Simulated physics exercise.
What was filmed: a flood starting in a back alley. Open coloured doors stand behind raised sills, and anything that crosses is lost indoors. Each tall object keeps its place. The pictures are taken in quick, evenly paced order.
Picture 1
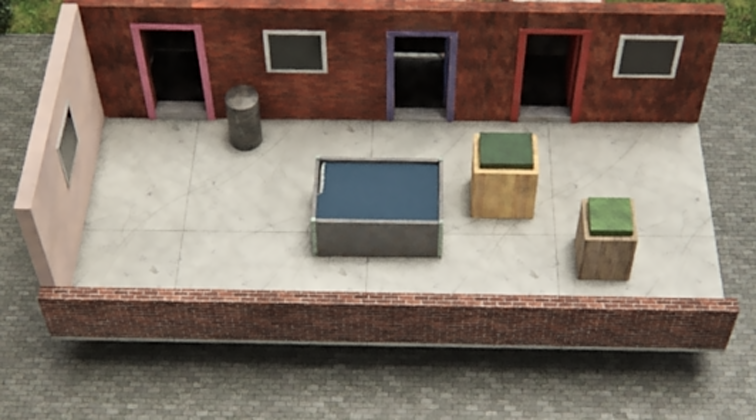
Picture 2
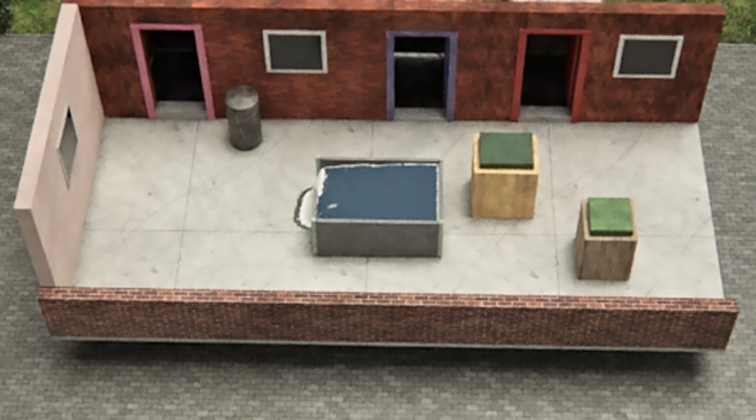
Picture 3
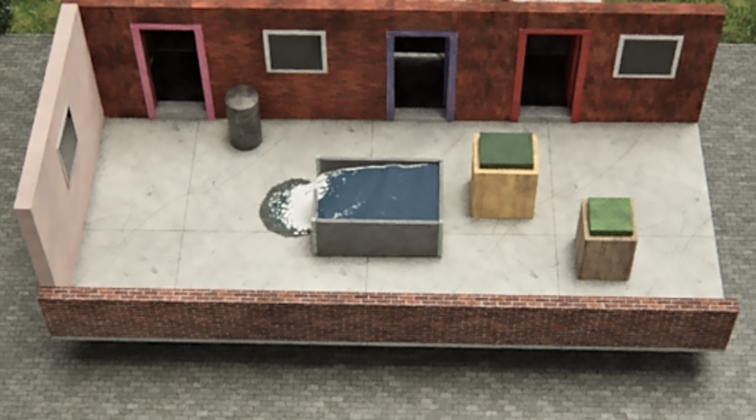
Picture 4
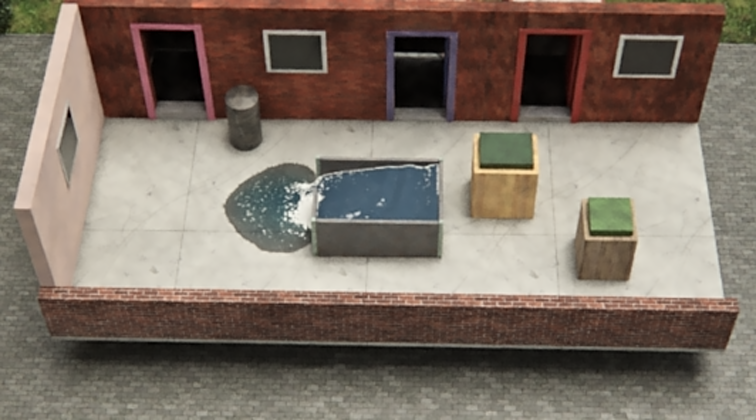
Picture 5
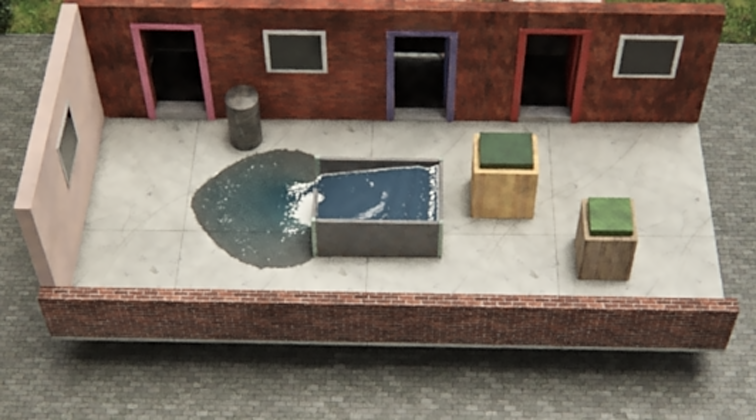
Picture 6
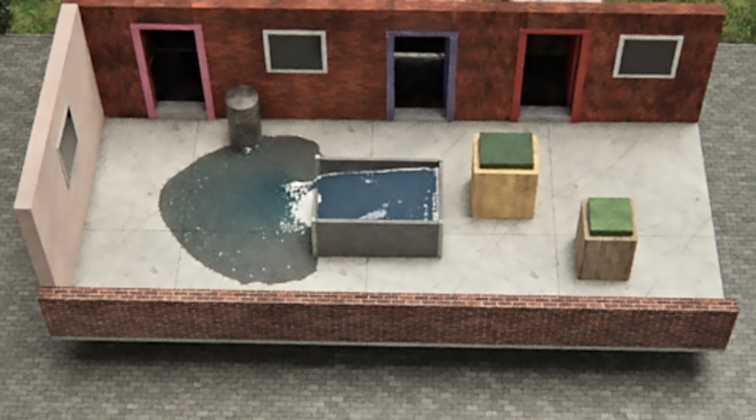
The footage shows a grey tank of blue water in a walled yard with coloured doorways; water bursts from its left side and spreads leftward across the pale floor in a widening dark pool, reaching a grey cylinder.
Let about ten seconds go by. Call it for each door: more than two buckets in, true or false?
Pink door false, red door false, blue door false.
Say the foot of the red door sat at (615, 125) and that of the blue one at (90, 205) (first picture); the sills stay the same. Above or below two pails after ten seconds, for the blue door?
Well, the blue door overshoots, as it turns out.
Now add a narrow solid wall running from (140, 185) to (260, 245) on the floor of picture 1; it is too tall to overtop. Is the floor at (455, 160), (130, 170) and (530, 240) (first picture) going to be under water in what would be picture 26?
Untouched, soaked, untouched.
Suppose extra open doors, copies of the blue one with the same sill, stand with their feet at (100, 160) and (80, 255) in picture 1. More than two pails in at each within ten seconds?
Going through them as given, the first one tops the limit and the second one tops the limit.
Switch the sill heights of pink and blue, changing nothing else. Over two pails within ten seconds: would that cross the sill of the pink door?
I'd say pink gets swamped there.
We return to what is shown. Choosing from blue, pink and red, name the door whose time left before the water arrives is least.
The door marked pink.
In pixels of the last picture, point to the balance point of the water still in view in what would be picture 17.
Estimate: (269, 214).
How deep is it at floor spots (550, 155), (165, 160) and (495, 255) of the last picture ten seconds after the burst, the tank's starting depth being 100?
About 0, 10 and 2 per cent.
A moment on, water covers 30 % of the floor; the pink door wet at the sill, nothing in, the red door not reached, the blue door not reached.
Next, water covers 35 % of the floor; the pink door wet at the sill, nothing in, the red door not reached, the blue door not reached.
Then, water covers 35 % of the floor; the pink door wet at the sill, nothing in, the red door not reached, the blue door not reached.
Later, water covers 45 % of the floor; the pink door wet at the sill, nothing in, the red door not reached, the blue door wet at the sill, nothing in.
In the end, water covers 70 % of the floor; the pink door wet at the sill, nothing in, the red door not reached, the blue door wet at the sill, nothing in.
